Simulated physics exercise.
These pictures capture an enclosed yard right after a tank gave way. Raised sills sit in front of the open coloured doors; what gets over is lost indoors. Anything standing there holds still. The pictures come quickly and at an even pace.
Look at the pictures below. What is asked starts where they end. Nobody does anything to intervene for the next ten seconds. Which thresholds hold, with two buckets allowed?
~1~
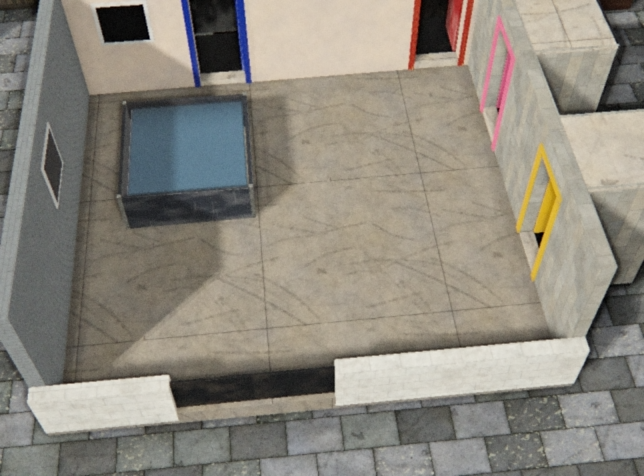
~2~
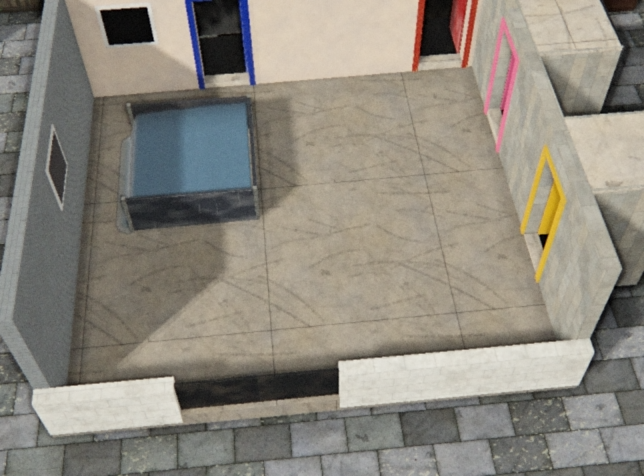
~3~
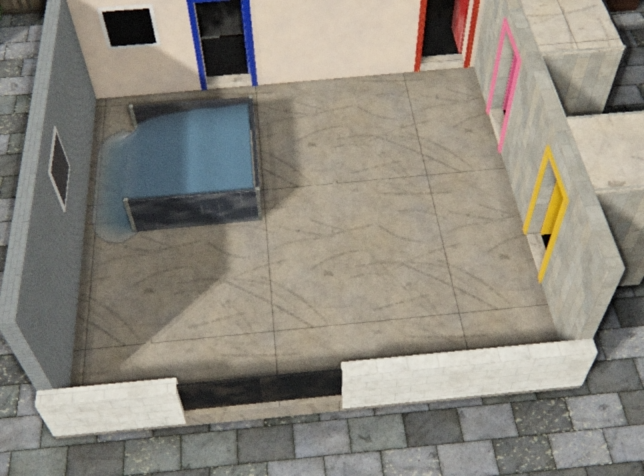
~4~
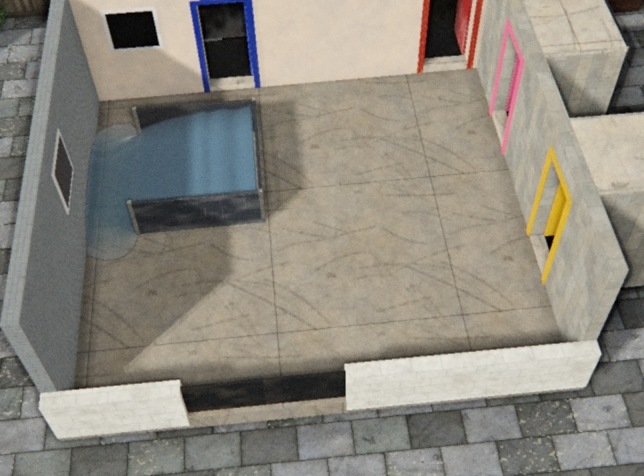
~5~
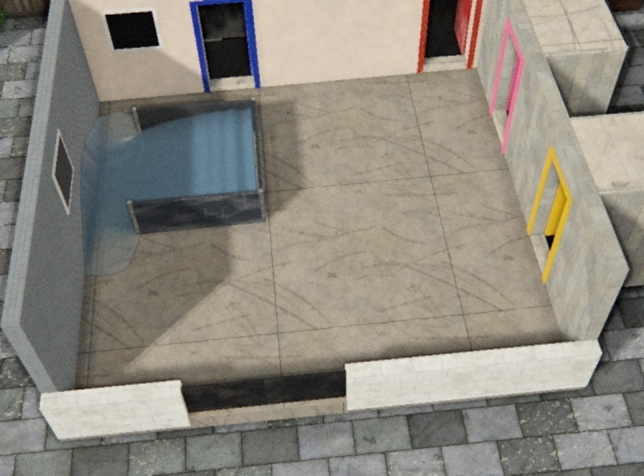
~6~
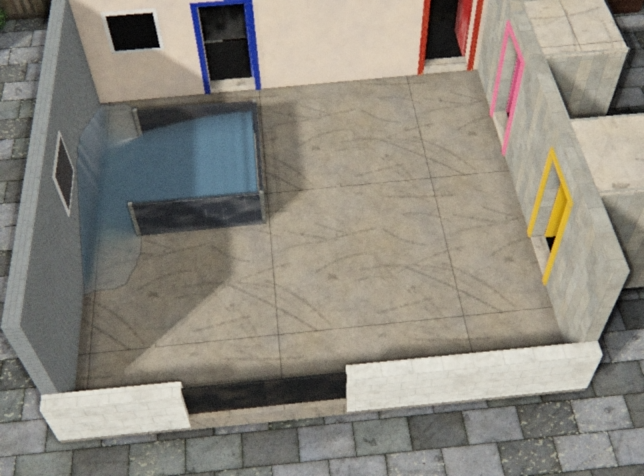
At the end, I expect the red door to let through an acceptable amount; I expect the yellow door to let through too much; I expect the pink door to let through an acceptable amount; I expect the blue door to let through an acceptable amount.
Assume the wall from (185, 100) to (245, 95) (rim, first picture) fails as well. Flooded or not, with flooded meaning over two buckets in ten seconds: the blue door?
As far as I can tell, the blue door surpasses the limit.
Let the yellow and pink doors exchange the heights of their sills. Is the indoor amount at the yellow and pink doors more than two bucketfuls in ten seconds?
I'd say yellow doesn't reach the mark and pink crosses the mark.
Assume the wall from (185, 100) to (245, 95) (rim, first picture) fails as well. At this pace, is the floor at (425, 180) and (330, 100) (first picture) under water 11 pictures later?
Unwetted, then submerged.
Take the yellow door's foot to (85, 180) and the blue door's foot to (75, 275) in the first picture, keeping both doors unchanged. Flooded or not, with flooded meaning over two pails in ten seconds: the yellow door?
The yellow door exceeds it.
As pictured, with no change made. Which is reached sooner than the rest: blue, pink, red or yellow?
Result: The one in blue is first.
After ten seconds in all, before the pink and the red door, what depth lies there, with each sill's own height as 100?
Respectively about 30 and 40 per cent.
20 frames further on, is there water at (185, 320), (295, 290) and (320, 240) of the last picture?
In turn, the points end up soaked, high and dry and high and dry.
A moment on, water covers 15 % of the floor; the red door not reached, the yellow door not reached, the pink door not reached, the blue door not reached.
Next, water covers 30 % of the floor; the red door not reached, the yellow door not reached, the pink door not reached, the blue door wet at the sill, nothing in.
Then, water covers 50 % of the floor; the red door wet at the sill, nothing in, the yellow door not reached, the pink door not reached, the blue door wet at the sill, nothing in.
Later, water covers 90 % of the floor; the red door under two buckets in, the yellow door under two buckets in, the pink door wet at the sill, nothing in, the blue door wet at the sill, nothing in.
In the end, water covers 100 % of the floor; the red door under two buckets in, the yellow door far over two buckets in, the pink door wet at the sill, nothing in, the blue door wet at the sill, nothing in.
